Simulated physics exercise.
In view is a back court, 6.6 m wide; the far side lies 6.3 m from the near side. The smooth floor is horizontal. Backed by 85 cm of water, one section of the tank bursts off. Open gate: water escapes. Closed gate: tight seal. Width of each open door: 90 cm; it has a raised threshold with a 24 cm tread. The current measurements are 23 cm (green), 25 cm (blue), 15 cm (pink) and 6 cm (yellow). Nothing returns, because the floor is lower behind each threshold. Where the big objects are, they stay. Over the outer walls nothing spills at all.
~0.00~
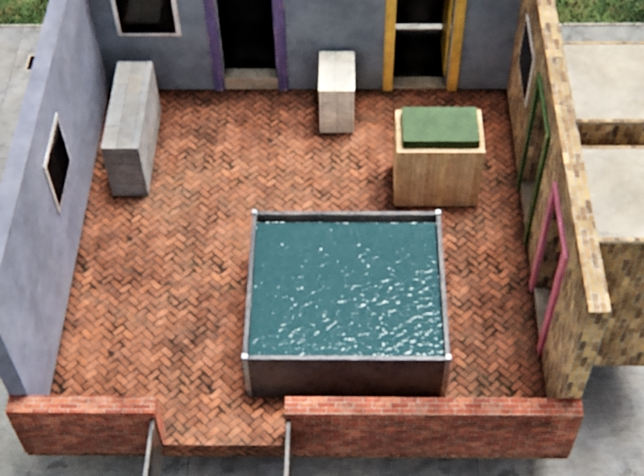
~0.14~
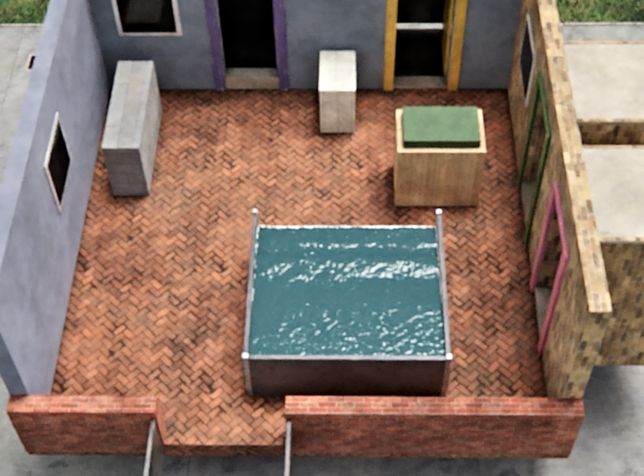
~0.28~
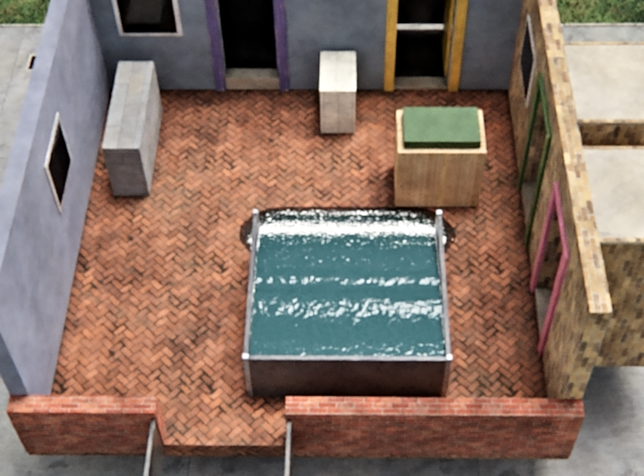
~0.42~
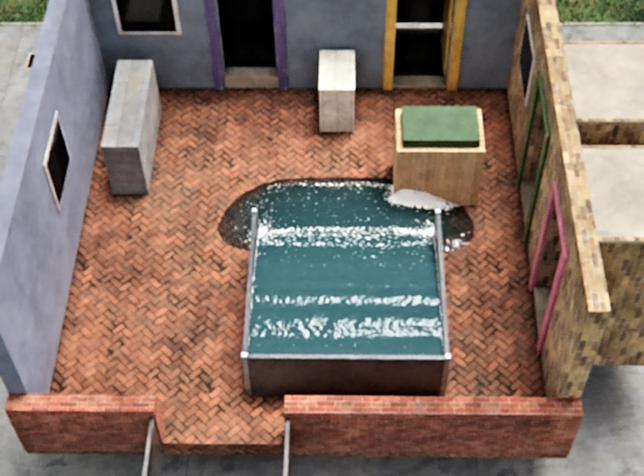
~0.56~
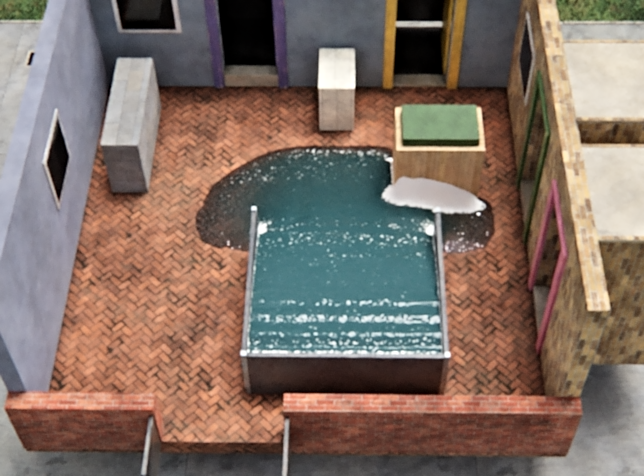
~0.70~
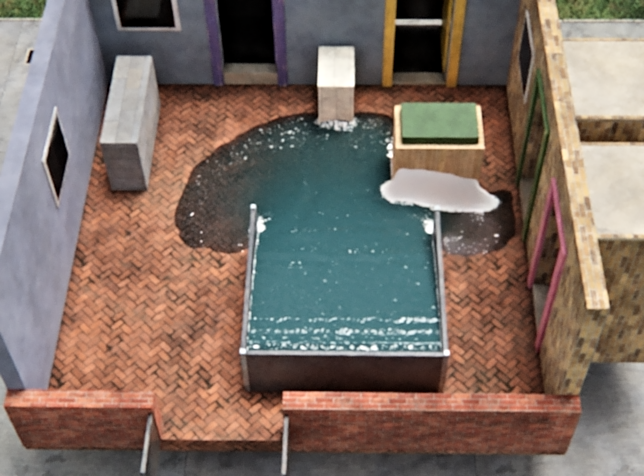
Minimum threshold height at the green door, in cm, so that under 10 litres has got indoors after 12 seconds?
Approx. 35 cm.
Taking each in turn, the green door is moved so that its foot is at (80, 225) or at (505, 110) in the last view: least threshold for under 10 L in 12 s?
You'd want roughly 11.5 cm there first, then roughly 32 cm.
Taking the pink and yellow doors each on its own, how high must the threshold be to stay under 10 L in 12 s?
Some 12.0 cm for pink, some 34 cm for yellow.
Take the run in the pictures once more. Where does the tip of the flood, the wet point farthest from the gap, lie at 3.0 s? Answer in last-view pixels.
Near pixel (108, 91).
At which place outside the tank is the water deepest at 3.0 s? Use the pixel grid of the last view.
Near (119, 91).
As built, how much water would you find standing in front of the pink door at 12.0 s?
Depth: Near 12.0 cm.
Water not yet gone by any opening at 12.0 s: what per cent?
Some 70 %.
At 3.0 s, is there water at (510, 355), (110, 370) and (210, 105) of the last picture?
First wet through, second bone-dry, third wet through.
After 1.4 s water covers 45 % of the floor, deepest (58 cm) near (336, 131); 35 cm at the green door, 9 litres in over its 23 cm threshold.
After 3.0 s water covers 65 % of the floor, deepest (58 cm) near (119, 91); 24 cm at the green door, 80 litres in over its 23 cm threshold.
After 12.0 s water covers 95 % of the floor, deepest (14 cm) near (443, 425); 10 cm at the green door, 86 litres in over its 23 cm threshold.
At the green door as built, the water arrived by 0.8 s and peaked near 35 cm at 1.4 s.
Run again over the same 12 s with other heights there, 44 litres in over 28 cm, 3 litres over 38 cm. The limit of 10 litres is kept from about 35 cm up.
